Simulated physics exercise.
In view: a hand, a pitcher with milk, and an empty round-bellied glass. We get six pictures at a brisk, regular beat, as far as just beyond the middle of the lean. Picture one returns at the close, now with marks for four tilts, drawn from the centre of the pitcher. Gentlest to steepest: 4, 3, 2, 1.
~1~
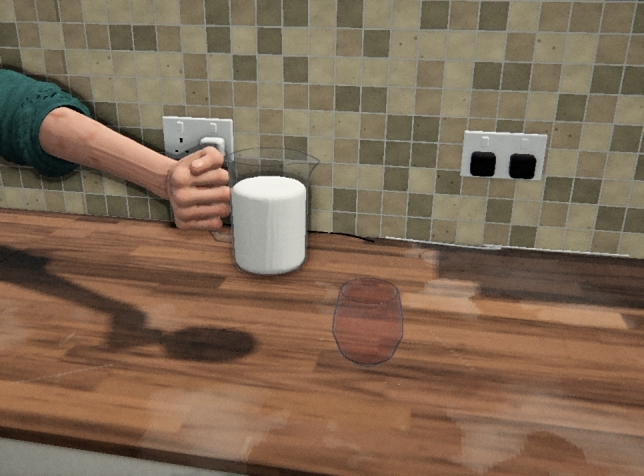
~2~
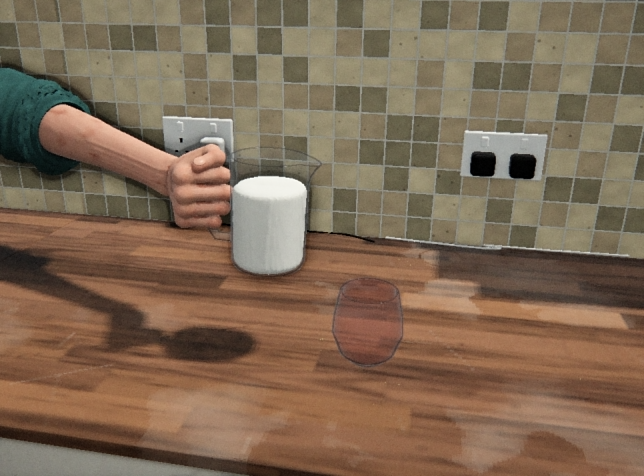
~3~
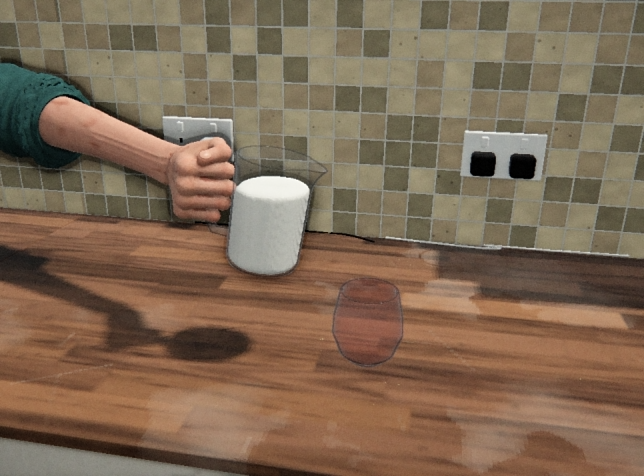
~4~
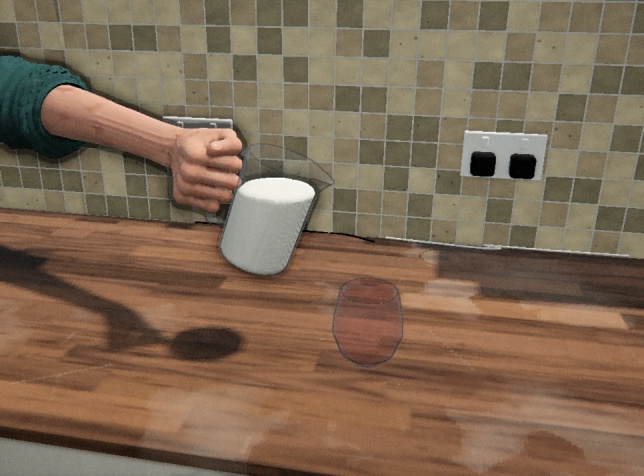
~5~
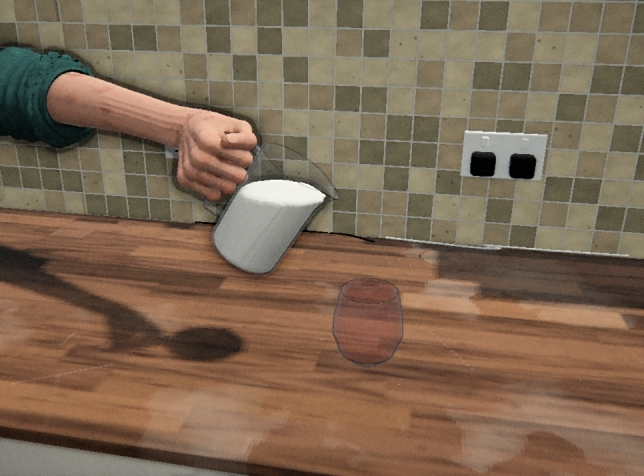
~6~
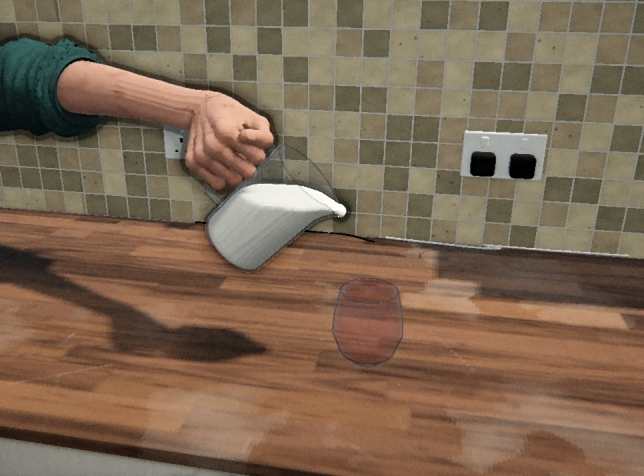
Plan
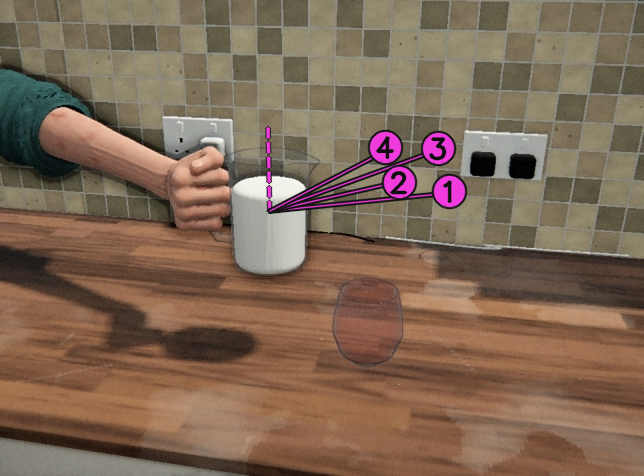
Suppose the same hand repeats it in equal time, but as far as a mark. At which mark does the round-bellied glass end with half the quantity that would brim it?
Use line 3.
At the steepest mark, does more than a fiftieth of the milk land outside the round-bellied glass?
Yes, it does.
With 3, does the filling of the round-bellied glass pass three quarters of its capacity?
No, less.
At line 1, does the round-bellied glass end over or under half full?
Over half.
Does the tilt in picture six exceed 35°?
Yes.
On the marked copy, 1 at (432, 194); 2 at (382, 185); 3 at (423, 155); 4 at (372, 158).
Choosing 1, the round-bellied glass ends with about 77 % of what it can hold; 11 % of the milk is spilt.
Choosing 2, the round-bellied glass ends with about 68 % of what it can hold; 3 % of the milk is spilt.
Choosing 3, the round-bellied glass ends with about 51 % of what it can hold.
Choosing 4, the round-bellied glass ends with about 33 % of what it can hold.
